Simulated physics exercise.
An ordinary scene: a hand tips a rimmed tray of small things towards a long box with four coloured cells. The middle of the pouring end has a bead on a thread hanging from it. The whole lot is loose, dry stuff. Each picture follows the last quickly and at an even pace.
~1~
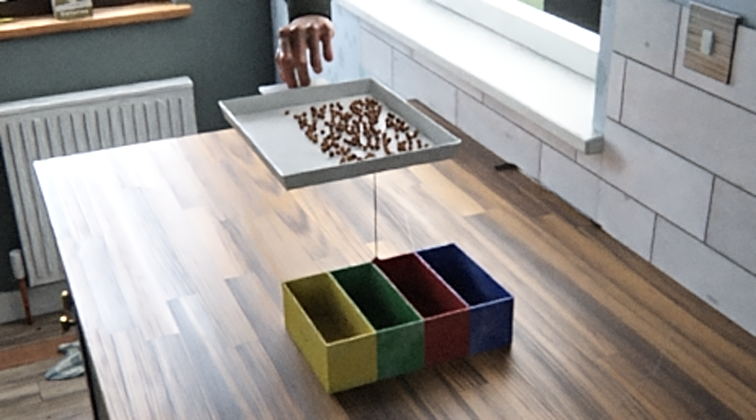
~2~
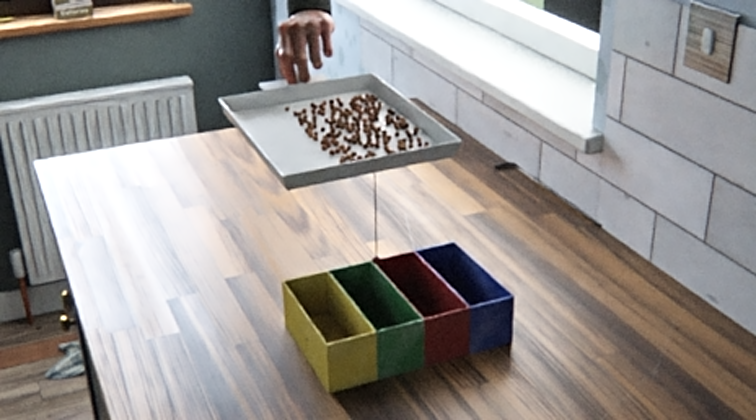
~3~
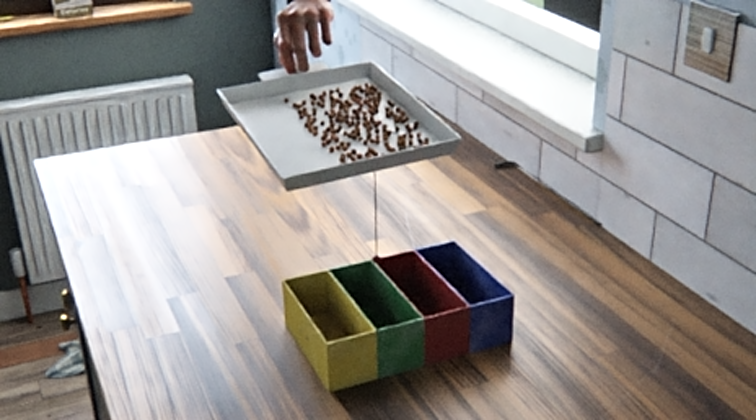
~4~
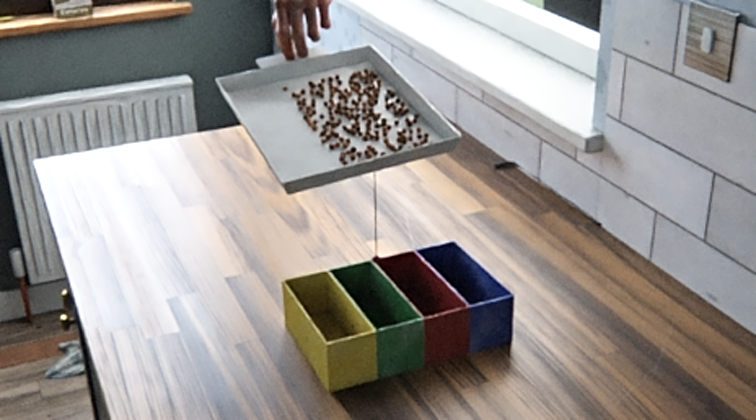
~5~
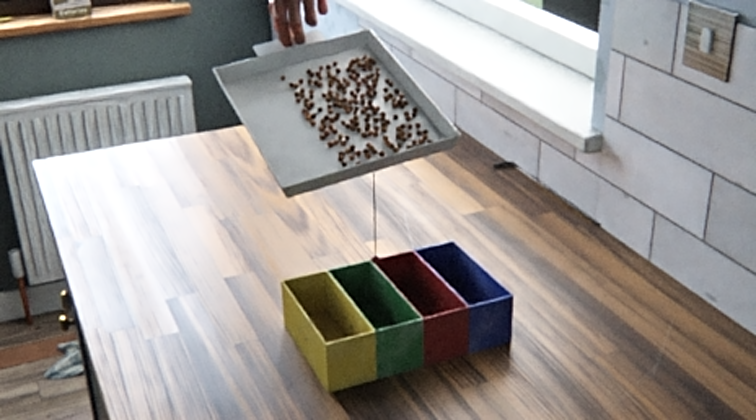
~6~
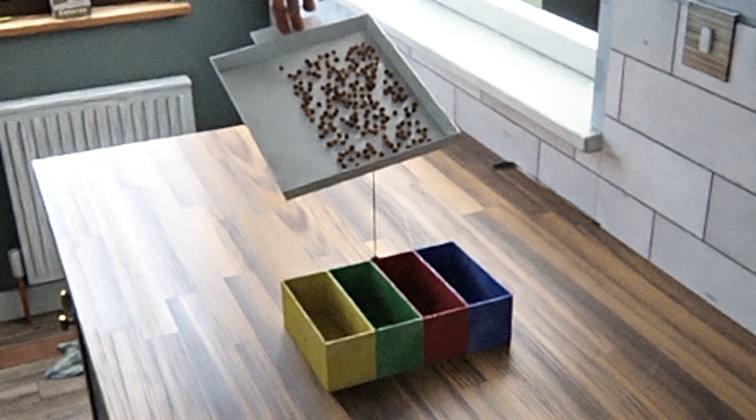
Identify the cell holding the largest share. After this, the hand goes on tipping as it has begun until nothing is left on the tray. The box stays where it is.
Largest share: Yellow.
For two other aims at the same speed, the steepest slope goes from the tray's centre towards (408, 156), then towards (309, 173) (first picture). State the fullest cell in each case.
First: The blue one. Second: The yellow cell.
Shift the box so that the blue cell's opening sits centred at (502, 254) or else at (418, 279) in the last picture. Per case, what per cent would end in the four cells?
About 0 and 100 per cent.
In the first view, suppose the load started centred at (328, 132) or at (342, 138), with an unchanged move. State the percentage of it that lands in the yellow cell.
Estimate: 70 % first, 70 % second.
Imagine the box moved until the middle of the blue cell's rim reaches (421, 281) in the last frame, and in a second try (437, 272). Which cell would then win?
You'd see the green cell win the first time and the cell in yellow win the second.
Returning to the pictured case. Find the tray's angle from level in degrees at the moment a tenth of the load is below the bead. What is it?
A tilt of roughly 70°.
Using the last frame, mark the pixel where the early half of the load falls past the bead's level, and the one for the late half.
At (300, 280) for the first part, then at (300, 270) for the others.
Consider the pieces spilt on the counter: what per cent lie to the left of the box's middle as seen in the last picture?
About 100 %.
Soon, tray tipped steeply; most on the tray; a small part falling or outside the box.
A while on, tray tipped past a quarter turn; about a third on the tray; about a quarter in the yellow cell; a stray few in the green cell; about a third falling or outside the box.
Towards the end, tray tipped past a quarter turn; about two thirds in the yellow cell; a small part in the green cell; a stray few in the red cell; about a quarter falling or outside the box.
Finally, tray tipped past a quarter turn; about two thirds in the yellow cell; a small part in the green cell; a stray few in the red cell; none in the blue cell; about a quarter outside the box.
